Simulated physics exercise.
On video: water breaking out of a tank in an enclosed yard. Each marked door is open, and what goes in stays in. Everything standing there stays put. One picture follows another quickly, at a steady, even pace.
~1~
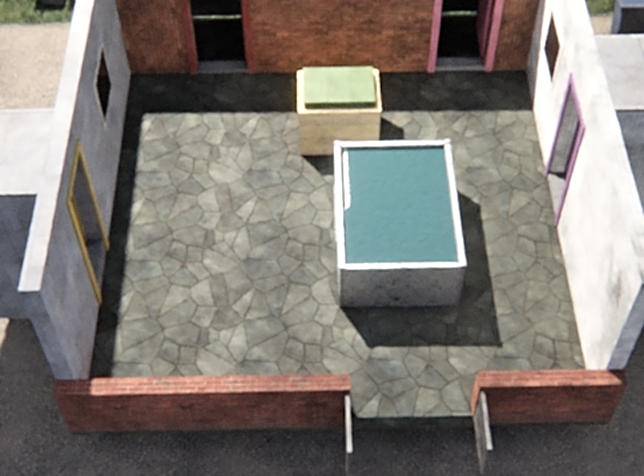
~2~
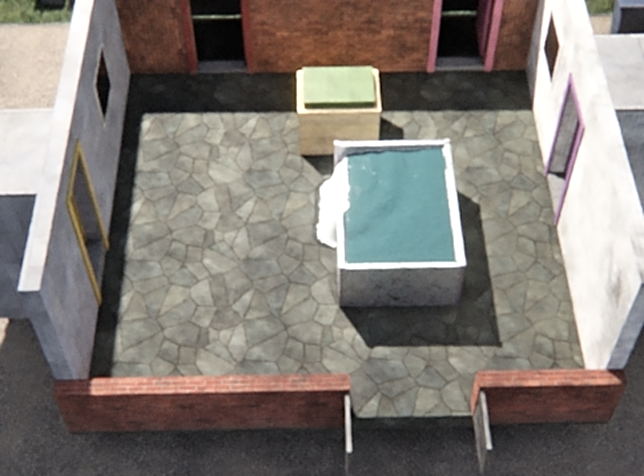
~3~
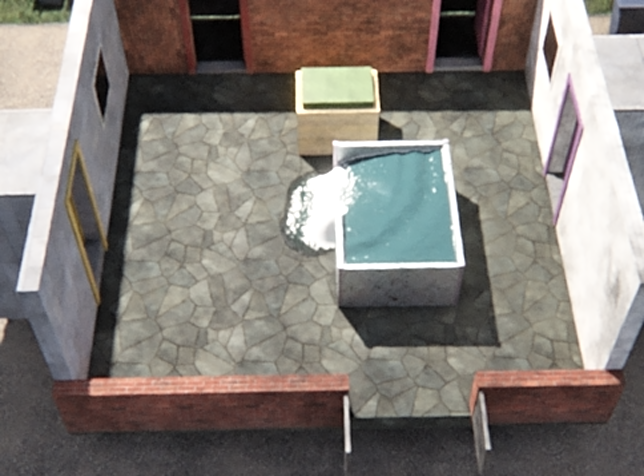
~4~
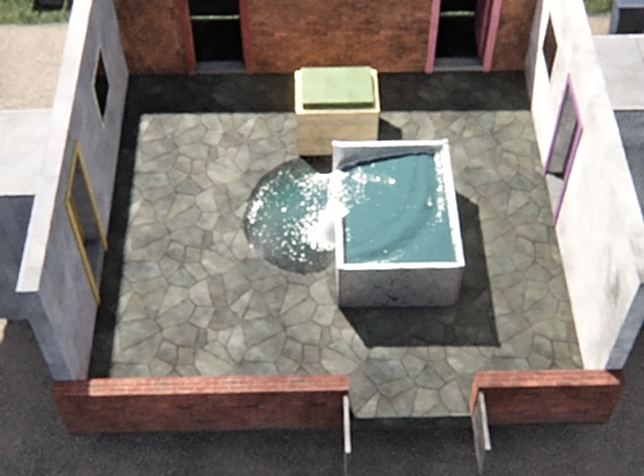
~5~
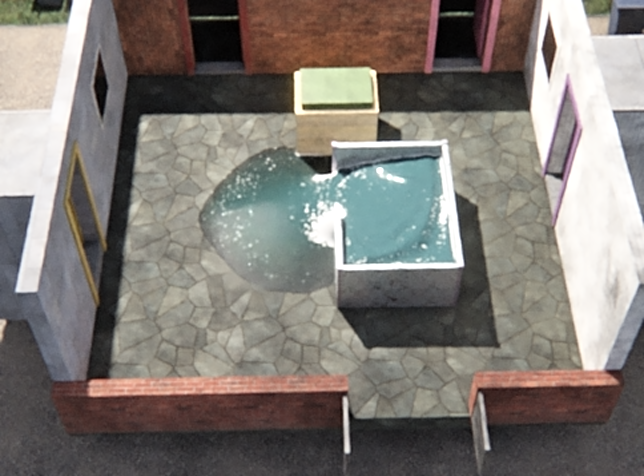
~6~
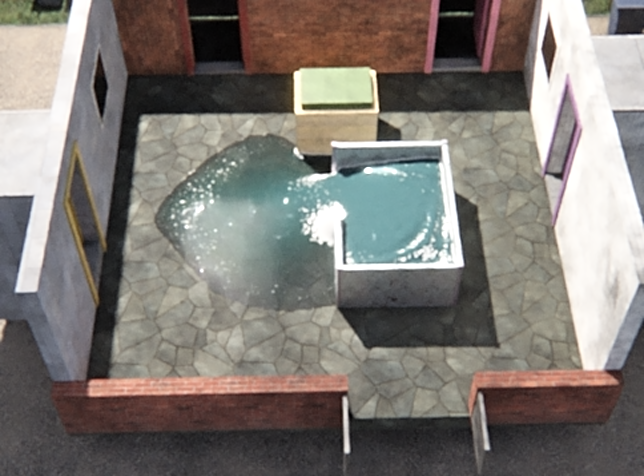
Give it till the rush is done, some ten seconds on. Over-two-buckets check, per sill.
Yellow door: Within two, purple door: Within two, pink door: Within two, red door: Over.
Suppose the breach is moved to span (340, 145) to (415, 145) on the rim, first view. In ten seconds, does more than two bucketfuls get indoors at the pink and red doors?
The pink door exceeds the limit, the red door falls short.
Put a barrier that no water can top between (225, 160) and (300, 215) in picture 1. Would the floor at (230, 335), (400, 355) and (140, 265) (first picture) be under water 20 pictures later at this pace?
Taking the points in the order given, they are inundated, high and dry and inundated.
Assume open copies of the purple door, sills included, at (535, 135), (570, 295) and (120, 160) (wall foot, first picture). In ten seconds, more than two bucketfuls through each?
In order: Falls short, falls short, exceeds it.
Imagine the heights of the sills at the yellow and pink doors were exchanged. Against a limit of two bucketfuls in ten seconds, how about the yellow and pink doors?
The yellow door goes past the mark, the pink door falls short.
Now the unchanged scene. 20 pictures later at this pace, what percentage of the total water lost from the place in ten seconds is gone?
I'd estimate some 20 per cent.
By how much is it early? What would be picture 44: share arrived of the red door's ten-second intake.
Around 85 %.
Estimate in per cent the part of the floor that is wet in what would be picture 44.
I'd say close to 85 per cent.
A moment on, water covers 35 % of the floor; the yellow door wet at the sill, nothing in, the purple door not reached, the pink door not reached, the red door not reached.
Next, water covers 40 % of the floor; the yellow door wet at the sill, nothing in, the purple door not reached, the pink door not reached, the red door under two buckets in.
Then, water covers 50 % of the floor; the yellow door wet at the sill, nothing in, the purple door not reached, the pink door not reached, the red door over two buckets in.
Later, water covers 85 % of the floor; the yellow door wet at the sill, nothing in, the purple door not reached, the pink door wet at the sill, nothing in, the red door over two buckets in.
In the end, water covers 95 % of the floor; the yellow door wet at the sill, nothing in, the purple door wet at the sill, nothing in, the pink door wet at the sill, nothing in, the red door over two buckets in.
